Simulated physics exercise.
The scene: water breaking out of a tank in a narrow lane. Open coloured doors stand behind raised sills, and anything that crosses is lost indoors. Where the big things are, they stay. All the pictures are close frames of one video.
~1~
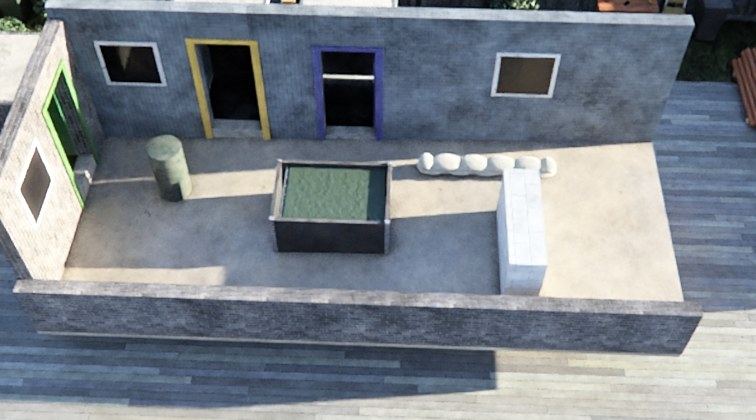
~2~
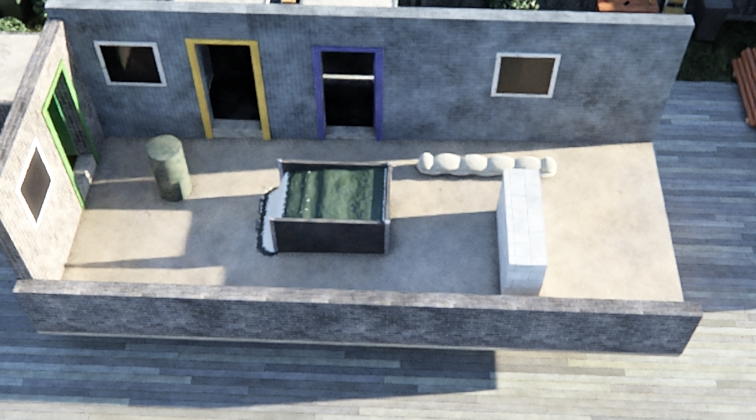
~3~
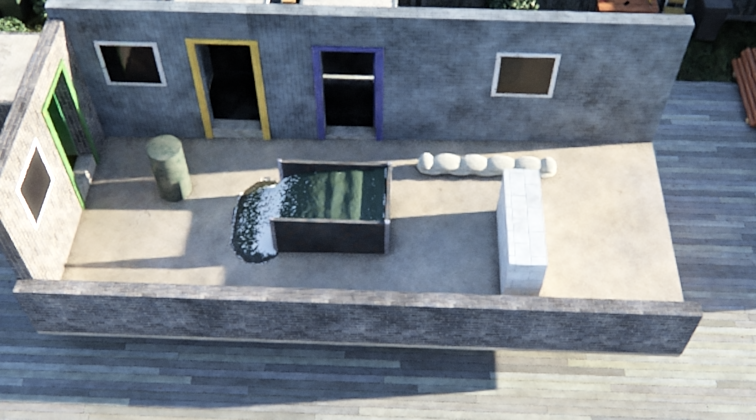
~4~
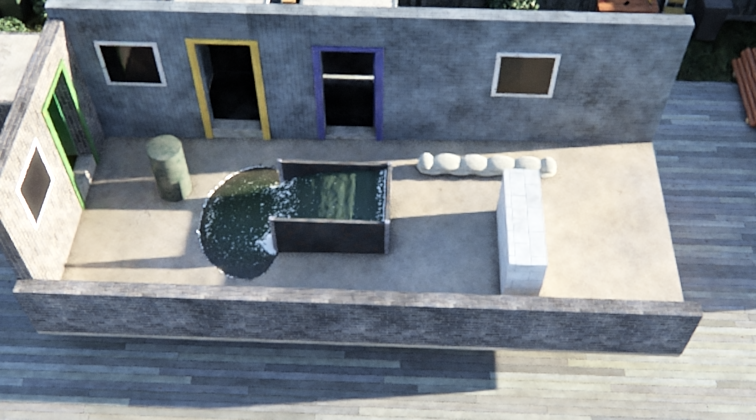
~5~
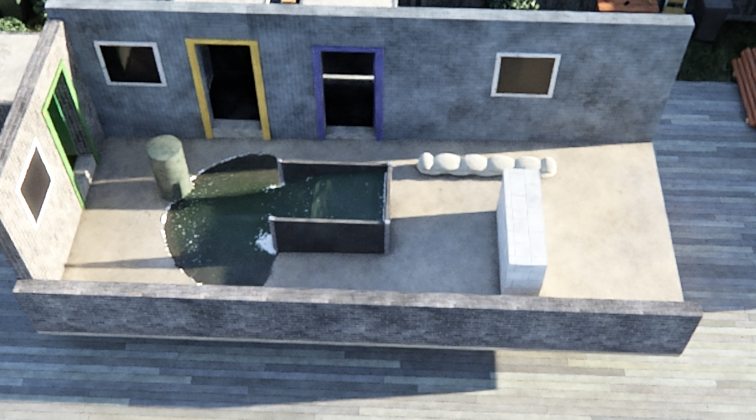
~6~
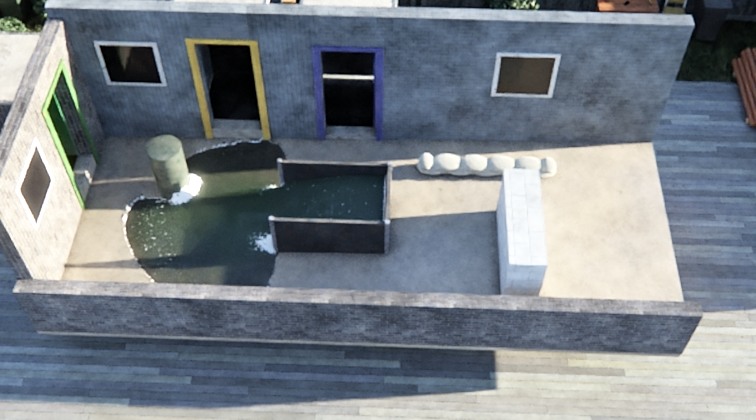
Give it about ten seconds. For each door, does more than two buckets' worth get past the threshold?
In the end blue door: Never tops two buckets; yellow door: Never tops two buckets; green door: Never tops two buckets.
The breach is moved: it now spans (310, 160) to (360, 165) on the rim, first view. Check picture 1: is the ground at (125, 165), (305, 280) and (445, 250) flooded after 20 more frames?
First soaked, second unwetted, third unwetted.
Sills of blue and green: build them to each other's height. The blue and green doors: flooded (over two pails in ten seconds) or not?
Blue falls short and green overshoots.
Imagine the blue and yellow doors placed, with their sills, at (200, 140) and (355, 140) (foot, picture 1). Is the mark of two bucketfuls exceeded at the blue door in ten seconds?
The blue one exceeds it.
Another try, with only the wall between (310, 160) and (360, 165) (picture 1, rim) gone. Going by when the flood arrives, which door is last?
It's the green-painted one.
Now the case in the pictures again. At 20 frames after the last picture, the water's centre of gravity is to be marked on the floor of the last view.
Around pixel (164, 219) of the last picture.
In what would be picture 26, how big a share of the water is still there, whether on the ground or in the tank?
Near 100 in a hundred.
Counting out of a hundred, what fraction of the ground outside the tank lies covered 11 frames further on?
That works out to some 35 in a hundred.
A moment on, water covers 30 % of the floor; the blue door not reached, the yellow door wet at the sill, nothing in, the green door wet at the sill, nothing in.
Next, water covers 35 % of the floor; the blue door not reached, the yellow door wet at the sill, nothing in, the green door wet at the sill, nothing in.
Then, water covers 35 % of the floor; the blue door not reached, the yellow door wet at the sill, nothing in, the green door wet at the sill, nothing in.
Later, water covers 55 % of the floor; the blue door wet at the sill, nothing in, the yellow door wet at the sill, nothing in, the green door wet at the sill, nothing in.
In the end, water covers 70 % of the floor; the blue door wet at the sill, nothing in, the yellow door wet at the sill, nothing in, the green door wet at the sill, nothing in.
